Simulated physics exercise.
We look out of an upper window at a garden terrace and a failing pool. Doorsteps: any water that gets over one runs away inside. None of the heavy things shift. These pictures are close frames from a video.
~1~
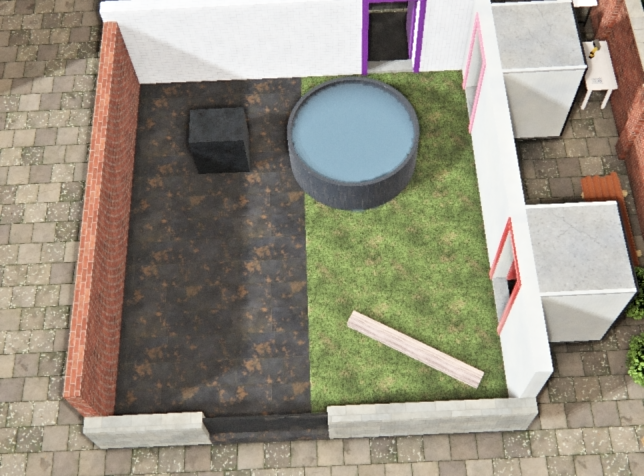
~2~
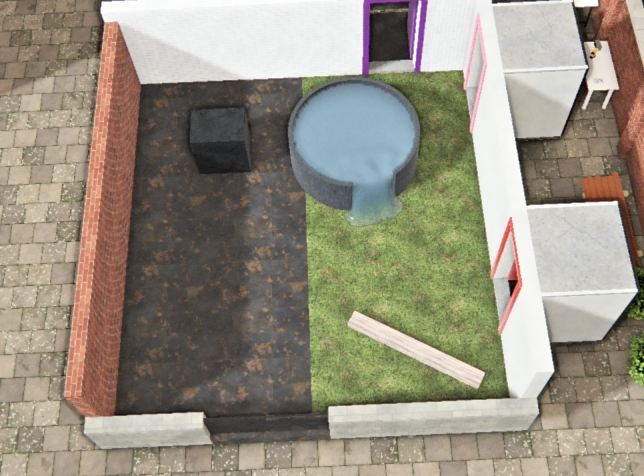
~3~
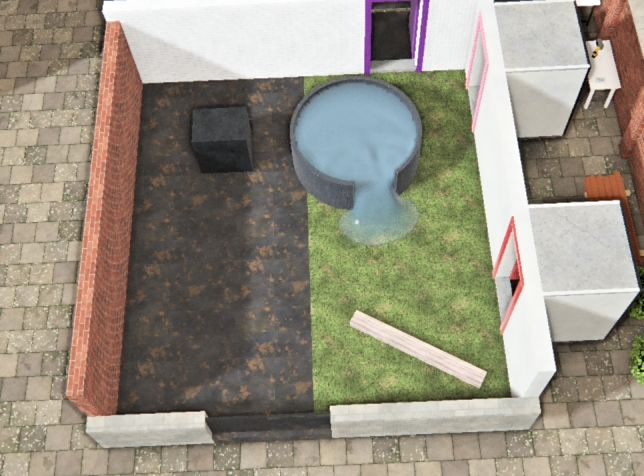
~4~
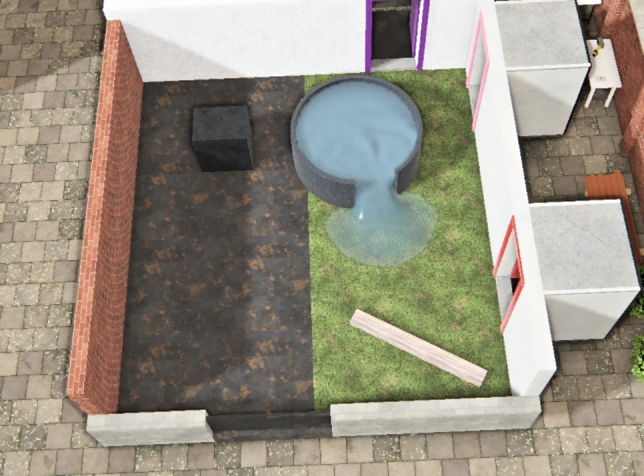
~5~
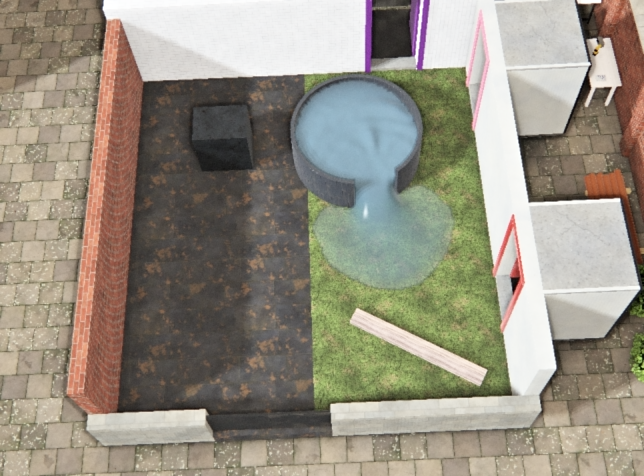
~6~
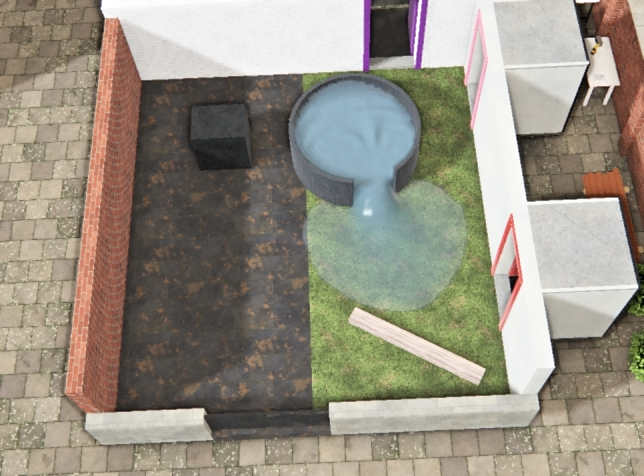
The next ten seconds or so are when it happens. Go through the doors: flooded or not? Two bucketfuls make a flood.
Pink door: Not flooded. Red door: Flooded. Purple door: Not flooded.
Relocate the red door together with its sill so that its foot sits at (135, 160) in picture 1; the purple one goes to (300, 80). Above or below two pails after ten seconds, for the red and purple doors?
I'd expect the red door remains short of it, and the purple door remains short of it too.
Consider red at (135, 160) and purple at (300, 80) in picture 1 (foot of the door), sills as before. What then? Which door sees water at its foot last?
I'd go with the door marked purple.
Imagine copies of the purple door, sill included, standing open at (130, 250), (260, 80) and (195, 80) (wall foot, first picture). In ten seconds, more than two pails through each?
Door by door, it goes misses the line, misses the line, misses the line.
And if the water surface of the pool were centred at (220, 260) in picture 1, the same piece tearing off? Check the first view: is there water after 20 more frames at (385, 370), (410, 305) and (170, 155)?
First one gets inundated, next one gets inundated, last one stays unwetted.
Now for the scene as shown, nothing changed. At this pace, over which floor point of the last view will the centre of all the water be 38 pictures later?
It's close to (366, 249).
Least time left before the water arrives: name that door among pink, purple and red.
The one in red.
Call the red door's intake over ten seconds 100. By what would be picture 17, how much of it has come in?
Around 10 percent.
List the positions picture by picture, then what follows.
The first frame shows still water in the round pool at (353, 132).
In the second frame, the front is at (347, 213), out from the gap at (373, 196).
In the third frame, water pours out at (375, 197) and has run to (357, 239).
In the fourth frame, water pours out at (375, 196) and has run to (401, 261).
In the fifth frame, the front is at (413, 281), out from the gap at (375, 195).
In the sixth frame, the front is at (421, 303), out from the gap at (374, 194).
A moment on, water covers 25 % of the floor; the pink door not reached, the red door wet at the sill, nothing in, the purple door not reached.
Next, water covers 40 % of the floor; the pink door not reached, the red door over two buckets in, the purple door not reached.
Then, water covers 50 % of the floor; the pink door not reached, the red door far over two buckets in, the purple door not reached.
Later, water covers 65 % of the floor; the pink door wet at the sill, nothing in, the red door far over two buckets in, the purple door not reached.
In the end, water covers 90 % of the floor; the pink door wet at the sill, nothing in, the red door far over two buckets in, the purple door wet at the sill, nothing in.
